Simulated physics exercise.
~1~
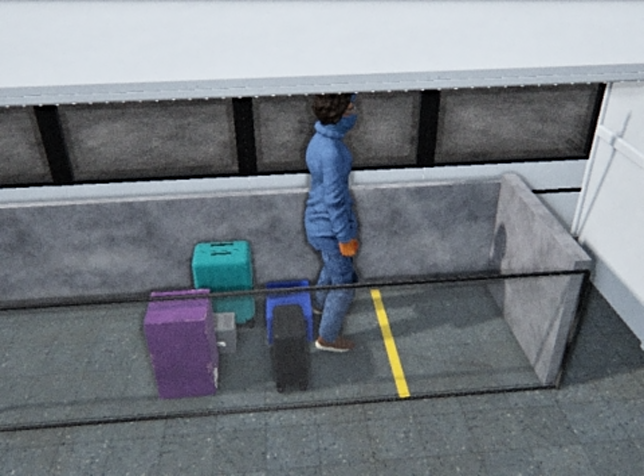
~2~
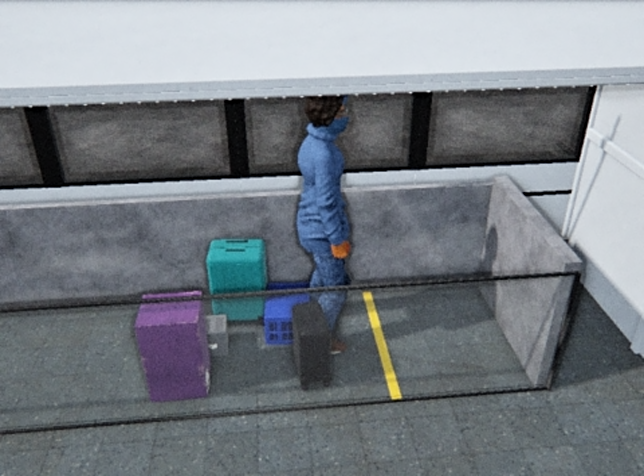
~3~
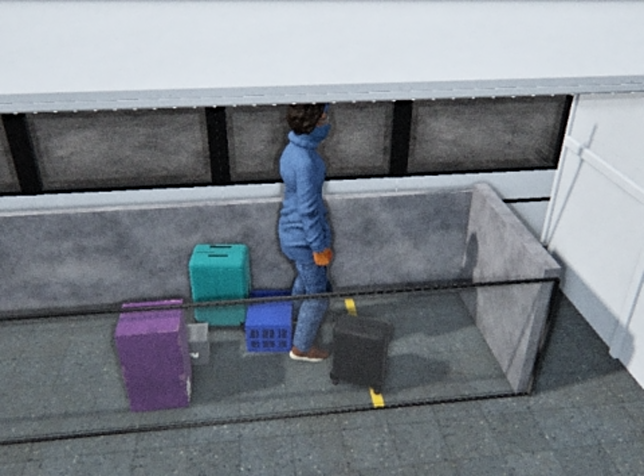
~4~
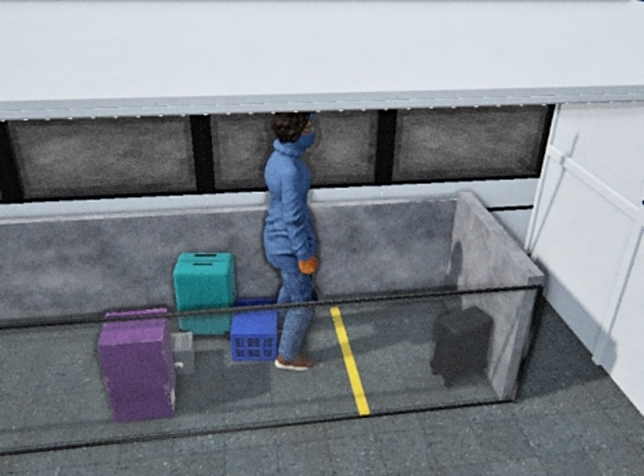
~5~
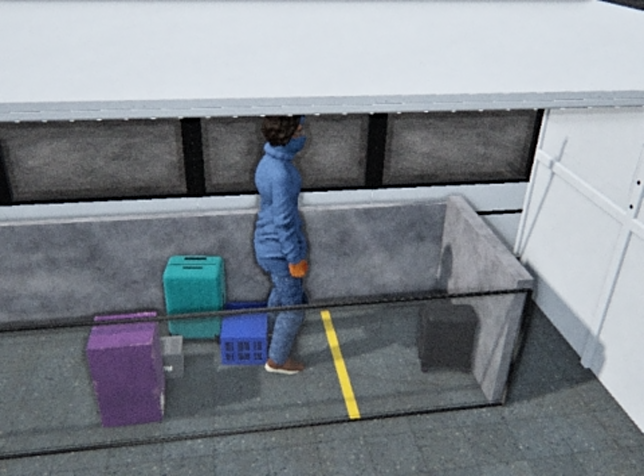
A small black wheeled case rolled right from beside a standing person in blue, crossed the yellow line on the floor, and came to rest upright near the end wall, while the purple bag, teal case, blue crate and grey tub stayed short of the line.
